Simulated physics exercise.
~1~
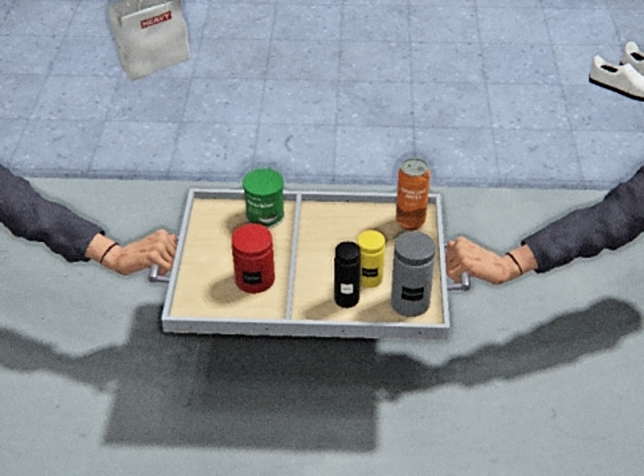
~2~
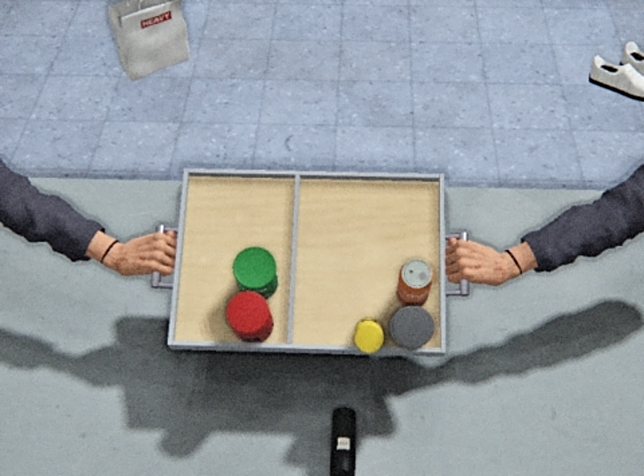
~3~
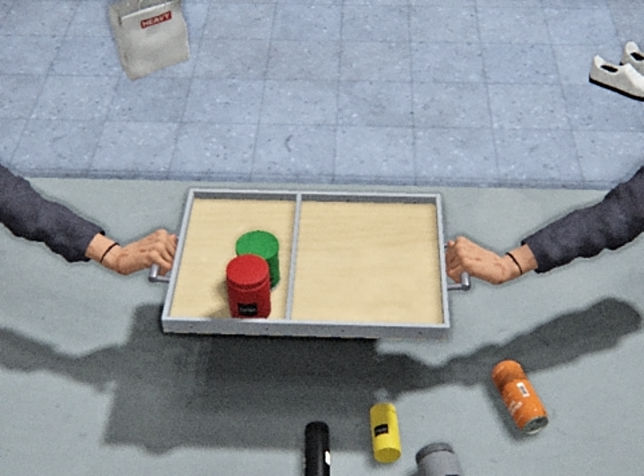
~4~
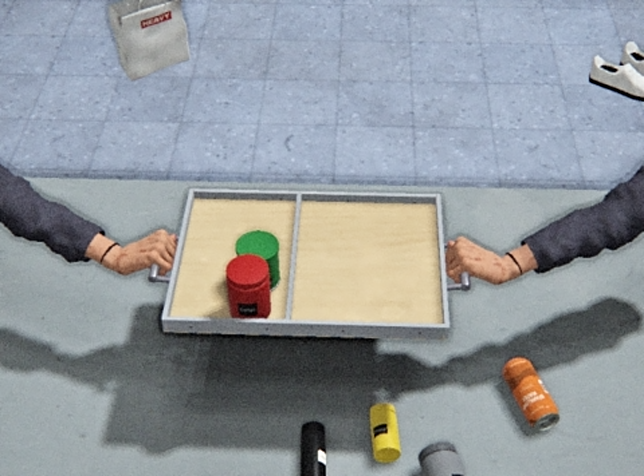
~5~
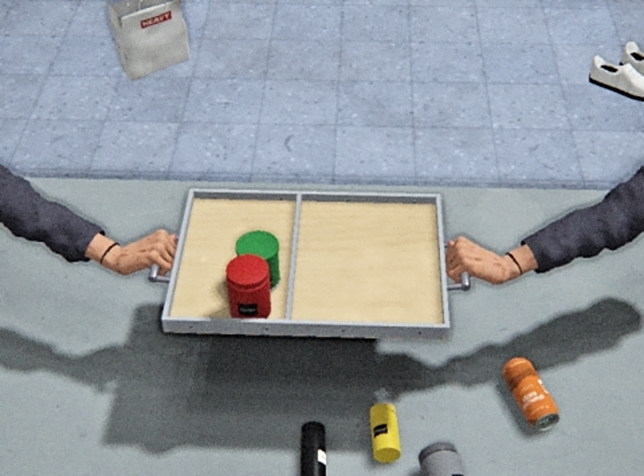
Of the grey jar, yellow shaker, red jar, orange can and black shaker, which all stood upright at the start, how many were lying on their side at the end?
Four of them were lying on their side at the end, namely the grey jar, the yellow shaker, the orange can and the black shaker. The red jar was still standing on the tray.
